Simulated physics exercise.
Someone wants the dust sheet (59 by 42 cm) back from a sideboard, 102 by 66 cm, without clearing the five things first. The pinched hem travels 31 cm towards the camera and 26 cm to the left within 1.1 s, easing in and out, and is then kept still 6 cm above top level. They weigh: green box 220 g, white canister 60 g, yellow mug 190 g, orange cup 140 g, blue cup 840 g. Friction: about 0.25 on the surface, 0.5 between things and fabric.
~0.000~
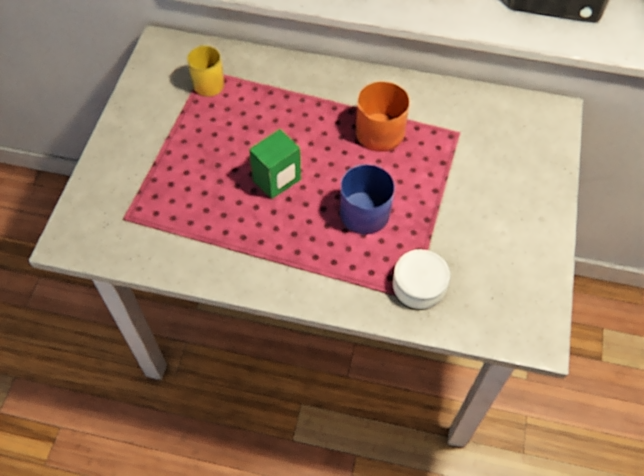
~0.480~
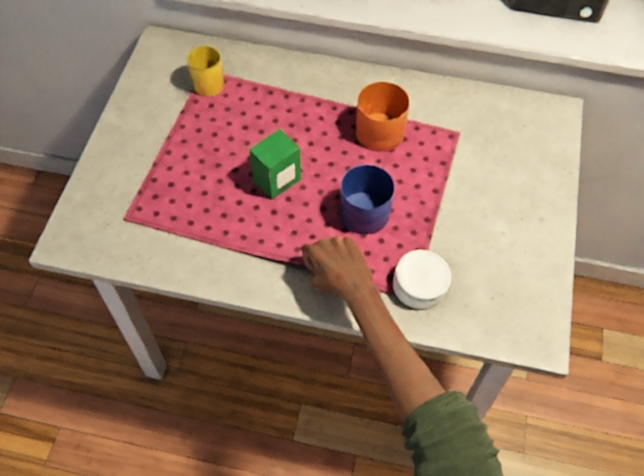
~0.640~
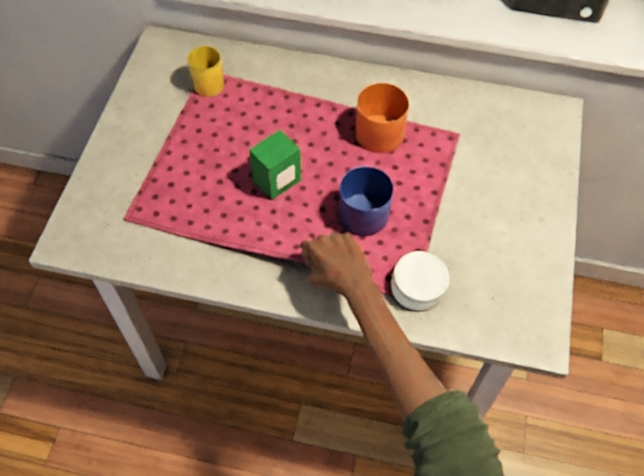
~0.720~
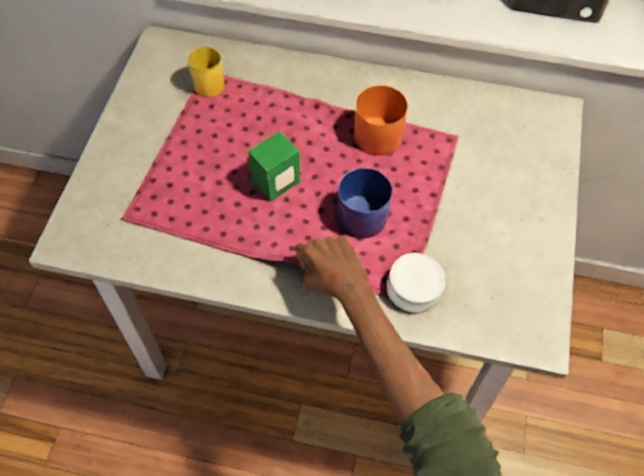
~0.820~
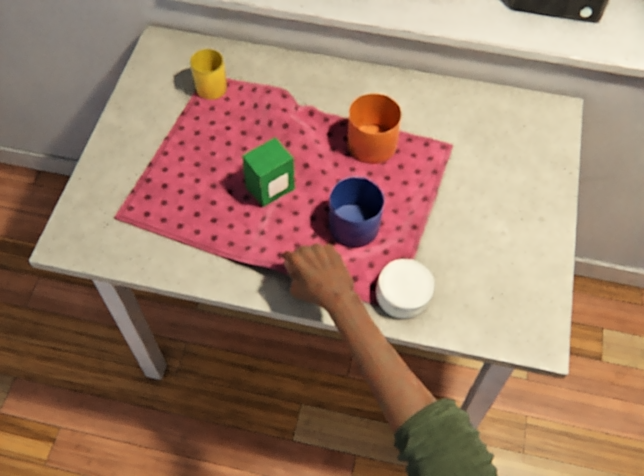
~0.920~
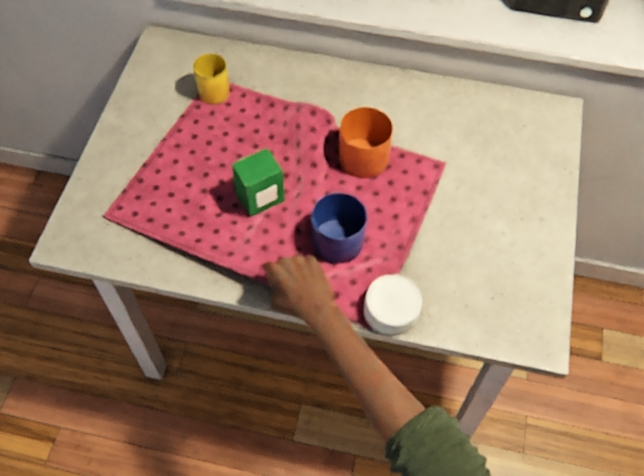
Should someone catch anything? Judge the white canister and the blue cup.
Result: White canister goes over the edge, blue cup falls off.
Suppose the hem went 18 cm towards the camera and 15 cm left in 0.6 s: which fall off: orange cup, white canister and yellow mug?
Then: Orange cup stays on, white canister drops off, yellow mug stays on.
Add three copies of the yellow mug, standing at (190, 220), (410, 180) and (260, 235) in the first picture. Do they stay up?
In that order: Drops off, drops off, falls off.
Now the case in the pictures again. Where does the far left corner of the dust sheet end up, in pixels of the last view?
At about (191, 192).
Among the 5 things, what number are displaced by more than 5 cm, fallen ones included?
That makes 5.
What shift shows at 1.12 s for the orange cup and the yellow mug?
Orange cup 20 cm, yellow mug 8 cm.
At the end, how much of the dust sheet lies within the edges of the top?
Some 25 per cent of it.
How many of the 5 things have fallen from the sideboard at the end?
I count 4.
At 1.1 s, 90 % of the dust sheet is still over the top; blue cup 20 cm off its start, white canister 18 cm off its start, orange cup 18 cm off its start.
At 1.3 s, 75 % of the dust sheet is still over the top; blue cup 32 cm off its start, white canister over the edge, orange cup 29 cm off its start.
At 1.5 s, 50 % of the dust sheet is still over the top; blue cup over the edge, white canister over the edge, orange cup 43 cm off its start at (272, 262).
At 1.7 s, 45 % of the dust sheet is still over the top; blue cup over the edge, white canister over the edge, orange cup 58 cm off its start.
At 3.3 s, 25 % of the dust sheet is still over the top; blue cup over the edge, white canister over the edge, orange cup over the edge, green box over the edge.
